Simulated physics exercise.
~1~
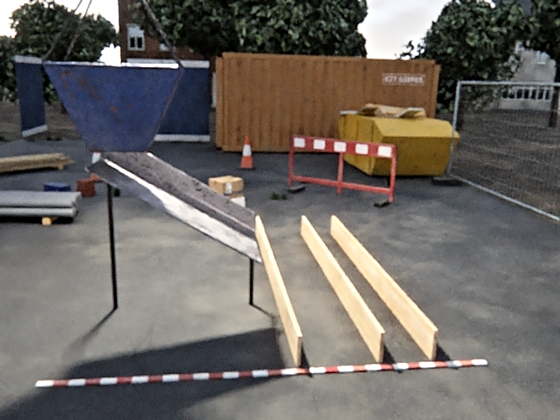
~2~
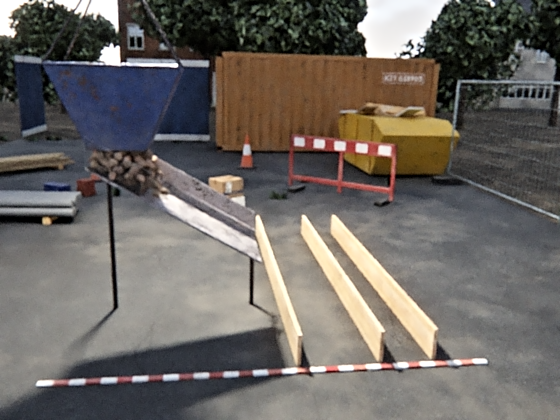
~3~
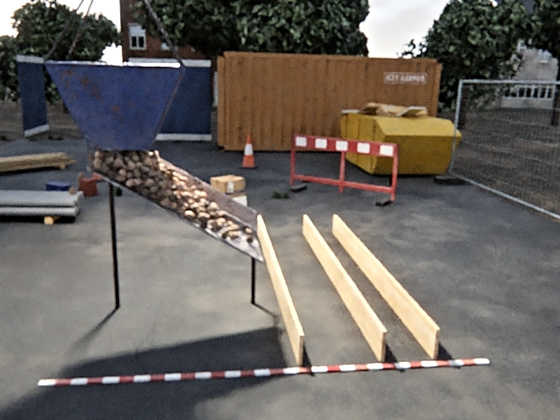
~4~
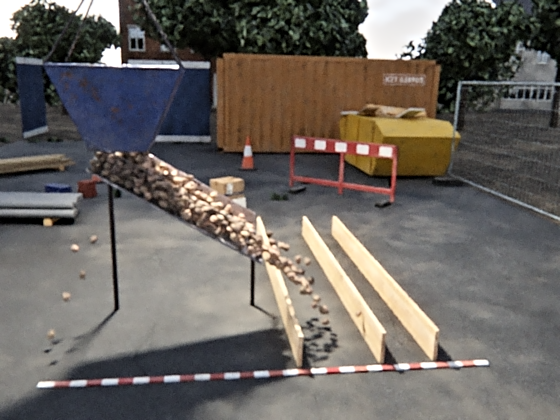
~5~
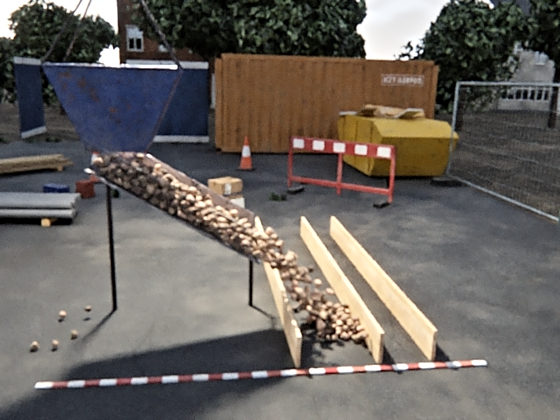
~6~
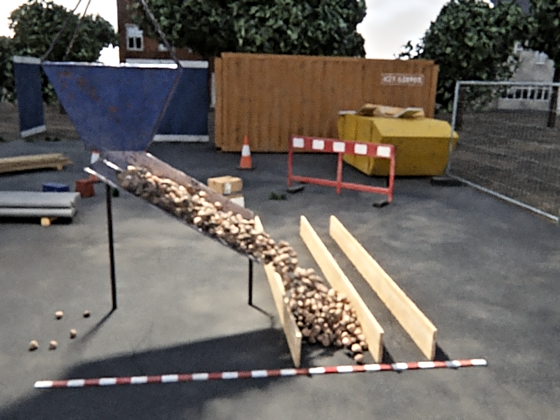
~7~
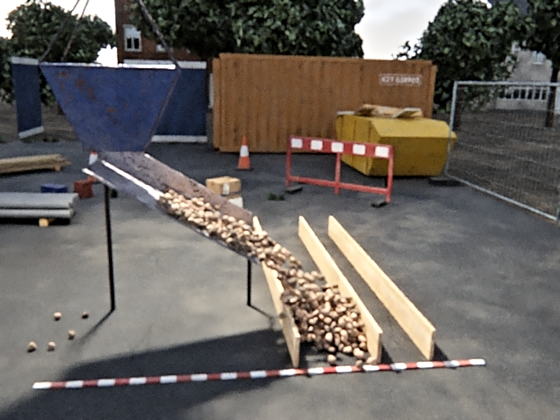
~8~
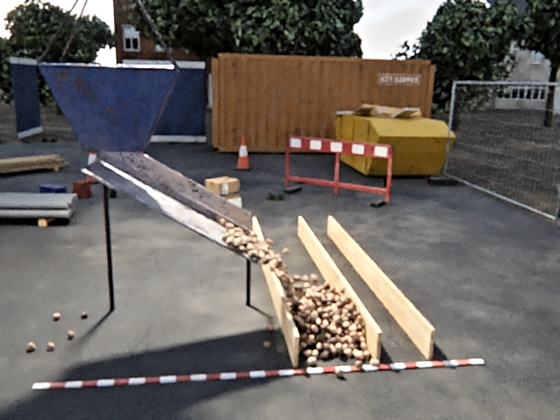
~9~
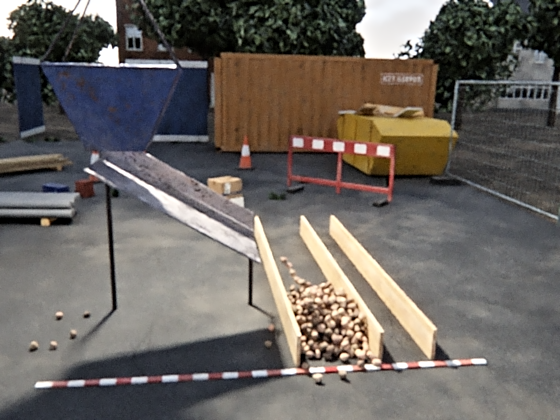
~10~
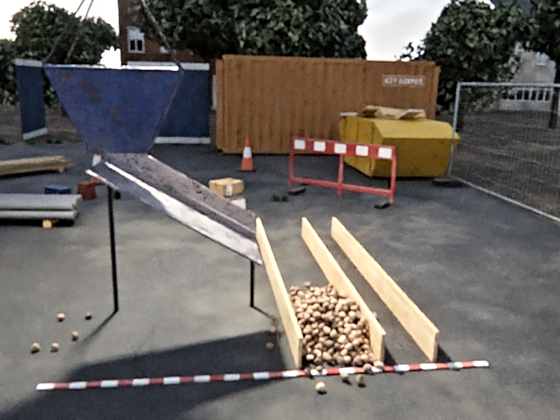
In a paved yard with a yellow skip and a wooden fence, brown stones dropped from a hanging blue skip, slid down a sloping steel chute and piled up between the left and middle boards, while a few strays lay scattered on the ground.
